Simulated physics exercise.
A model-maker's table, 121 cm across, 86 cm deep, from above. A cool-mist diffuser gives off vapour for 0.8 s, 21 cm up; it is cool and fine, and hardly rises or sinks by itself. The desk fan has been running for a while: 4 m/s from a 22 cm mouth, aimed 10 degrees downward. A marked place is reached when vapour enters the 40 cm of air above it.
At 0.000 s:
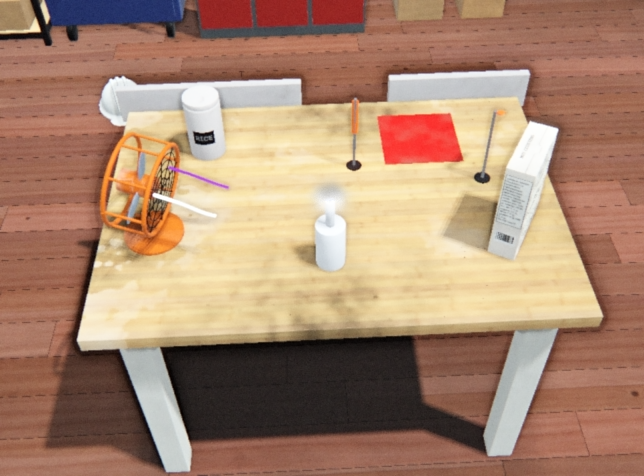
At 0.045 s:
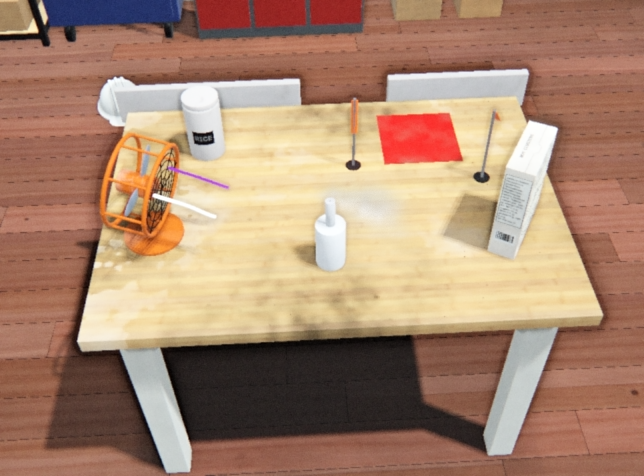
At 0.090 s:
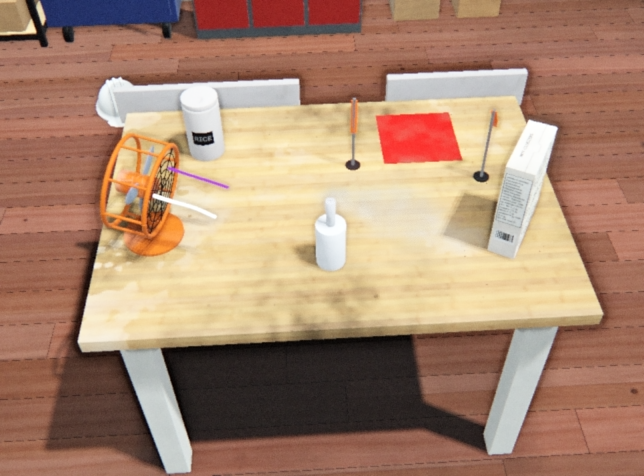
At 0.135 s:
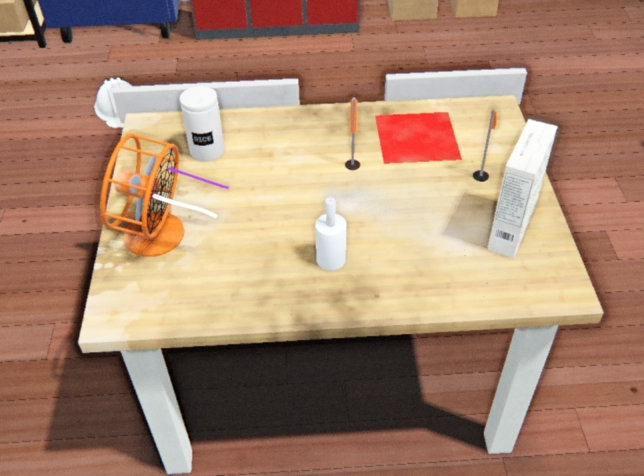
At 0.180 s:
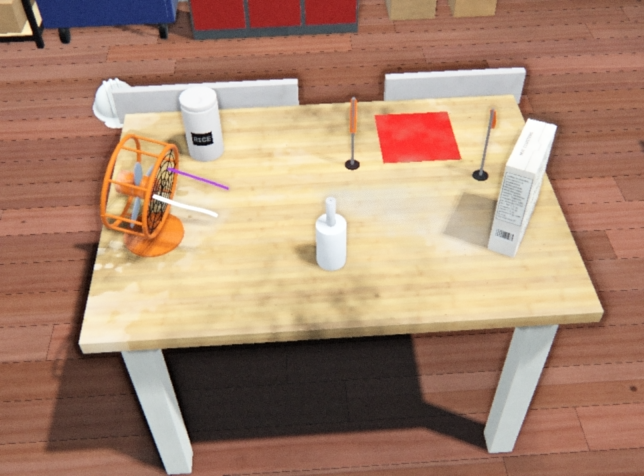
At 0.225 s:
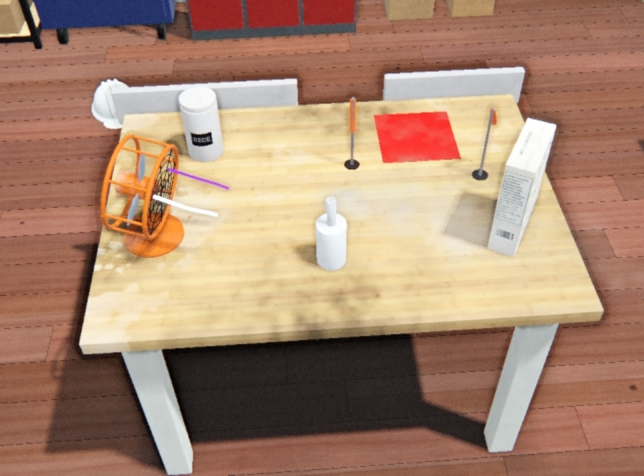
A faint puff of white vapour leaving a small white bottle, drifting right across a wooden table and thinning, beside an orange fan.
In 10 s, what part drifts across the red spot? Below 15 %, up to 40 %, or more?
Over the red spot: Less than 15 %.
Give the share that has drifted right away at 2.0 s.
Some 90 per cent.
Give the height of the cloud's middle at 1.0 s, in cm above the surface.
Roughly 26 cm up.
By 1.0 s we count, 0 % has passed over the red spot, with 44 % still about or yet to come, and the middle of the rest is near (616, 222).
By 2.0 s we count, 0 % has passed over the red spot, with 8 % still about or yet to come.
By 4.0 s we count, 0 % has passed over the red spot, with 1 % still about or yet to come.
By 10.0 s we count, 0 % has passed over the red spot, with 0 % still about or yet to come.
